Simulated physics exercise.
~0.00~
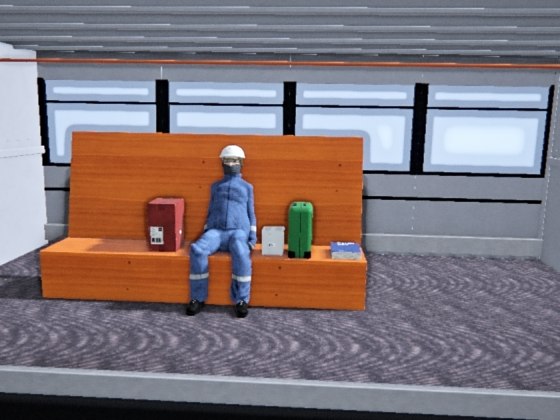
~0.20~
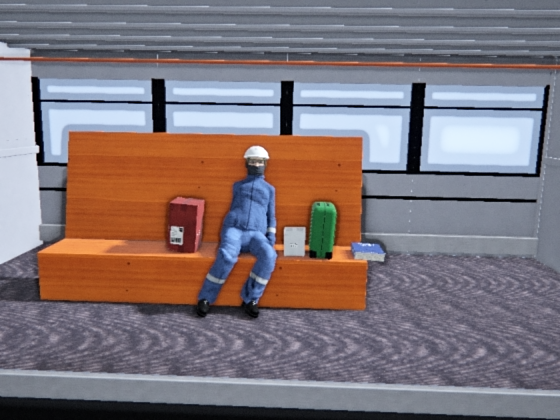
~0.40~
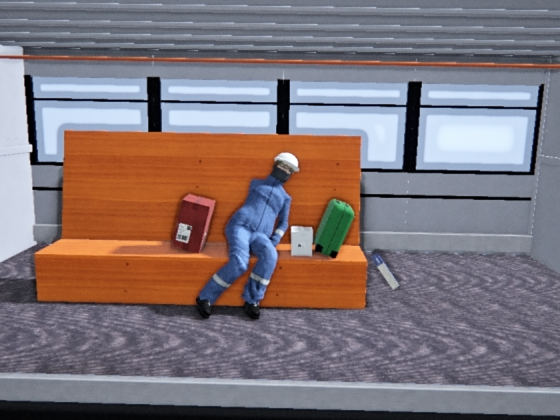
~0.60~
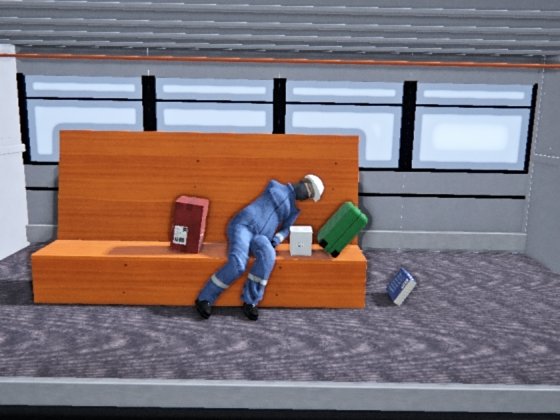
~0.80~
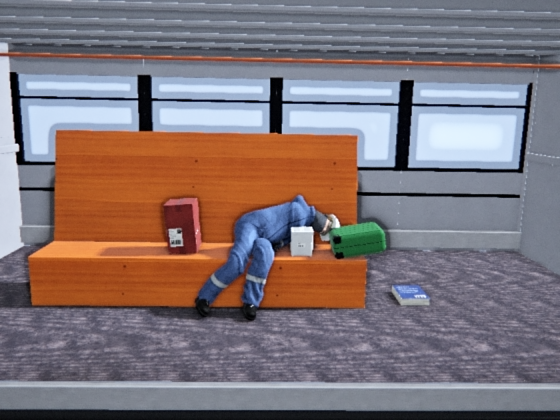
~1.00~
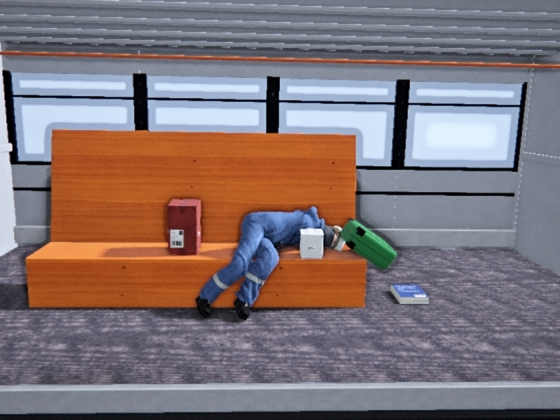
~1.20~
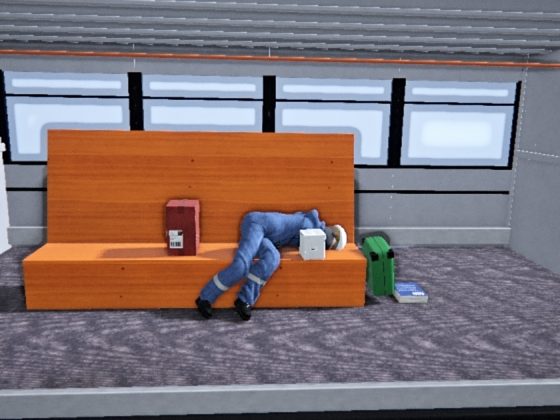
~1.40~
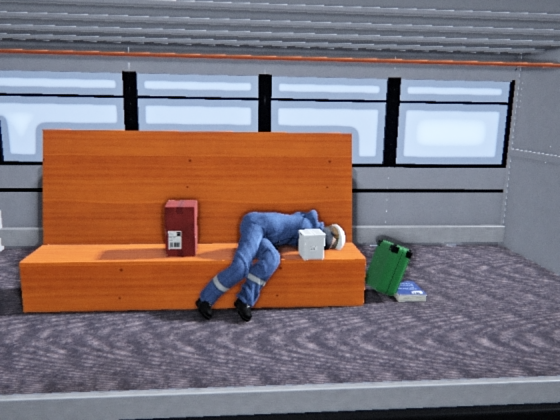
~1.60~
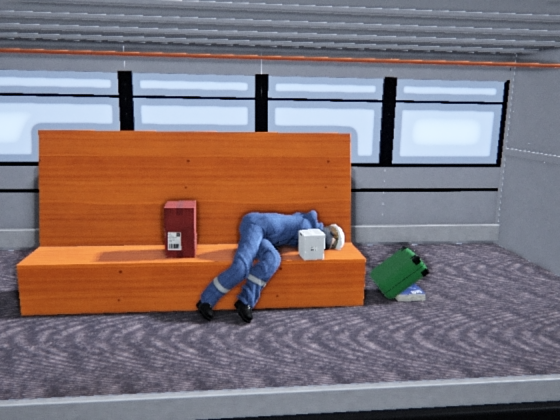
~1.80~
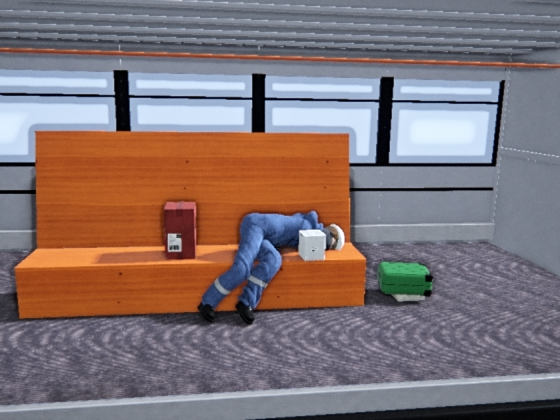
Train-like interior, a helmeted sleeper in blue slumping right across an orange bench as a folder and green case drop off.
